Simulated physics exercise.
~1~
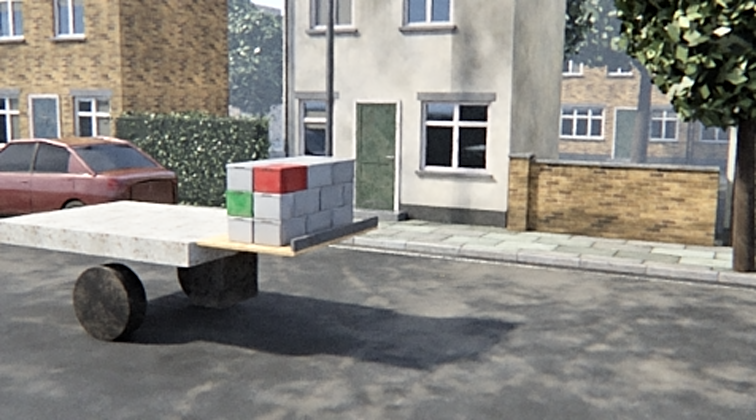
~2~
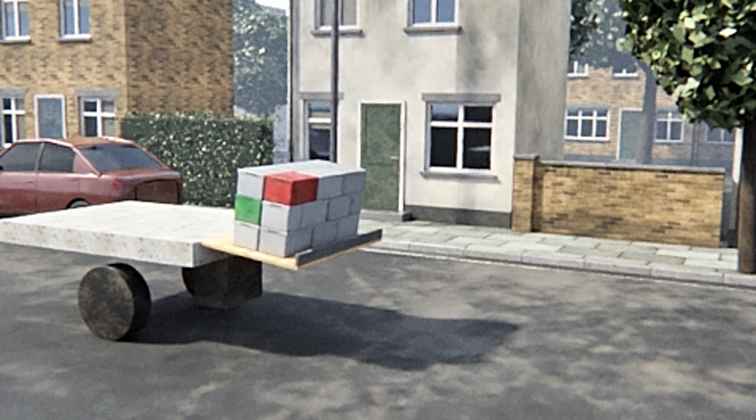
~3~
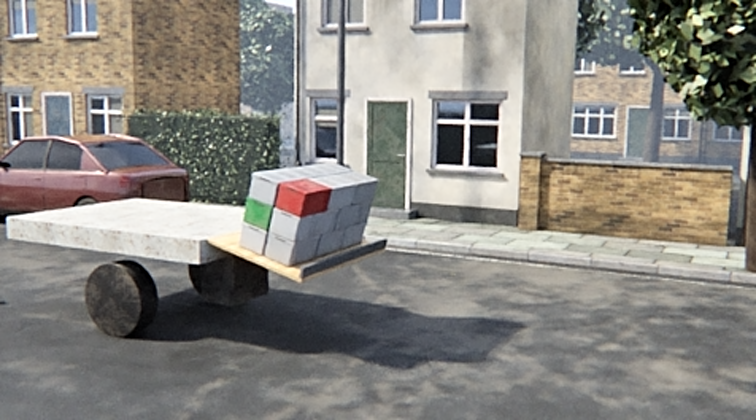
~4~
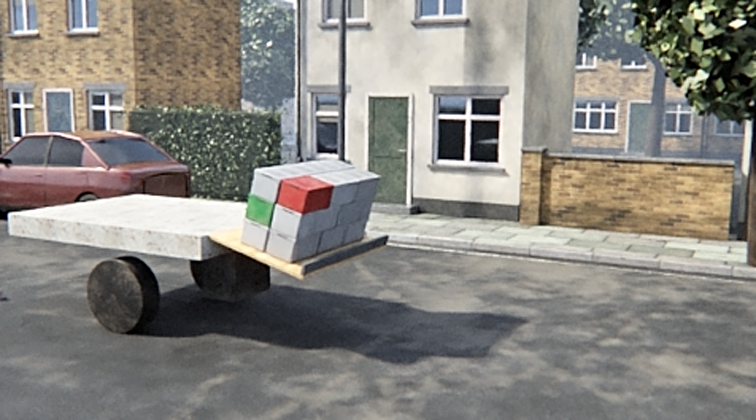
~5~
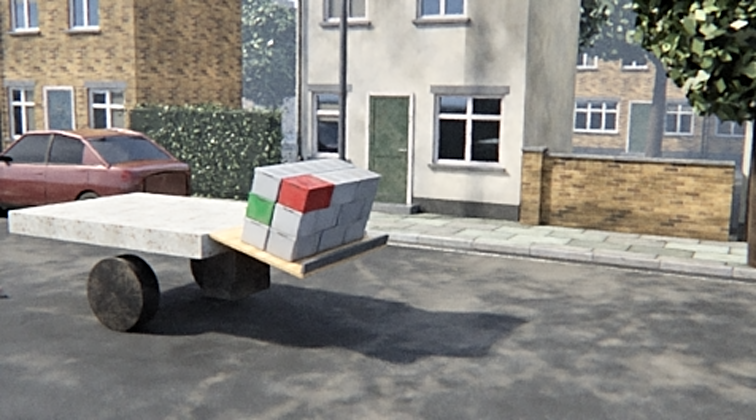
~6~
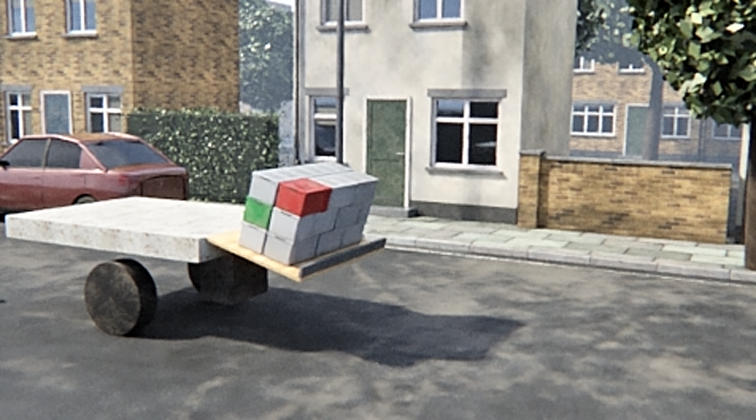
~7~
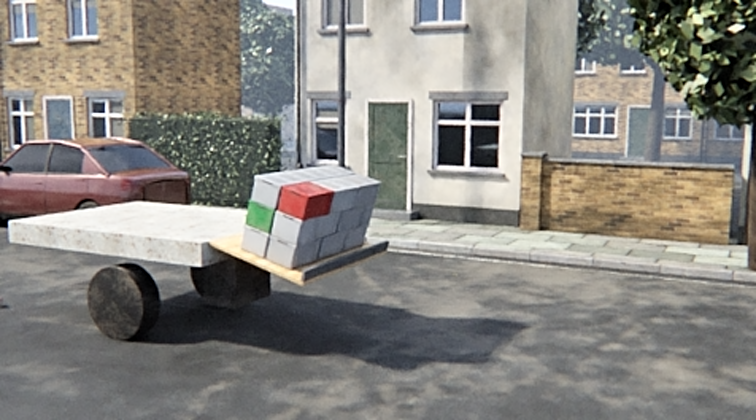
On a street lined with brick and pale houses, a flap at the end of a flat-bed tilts down to the right with stacked grey blocks, one red and one green, then holds at a gentle slope, the whole stack leaning with it and staying in place.
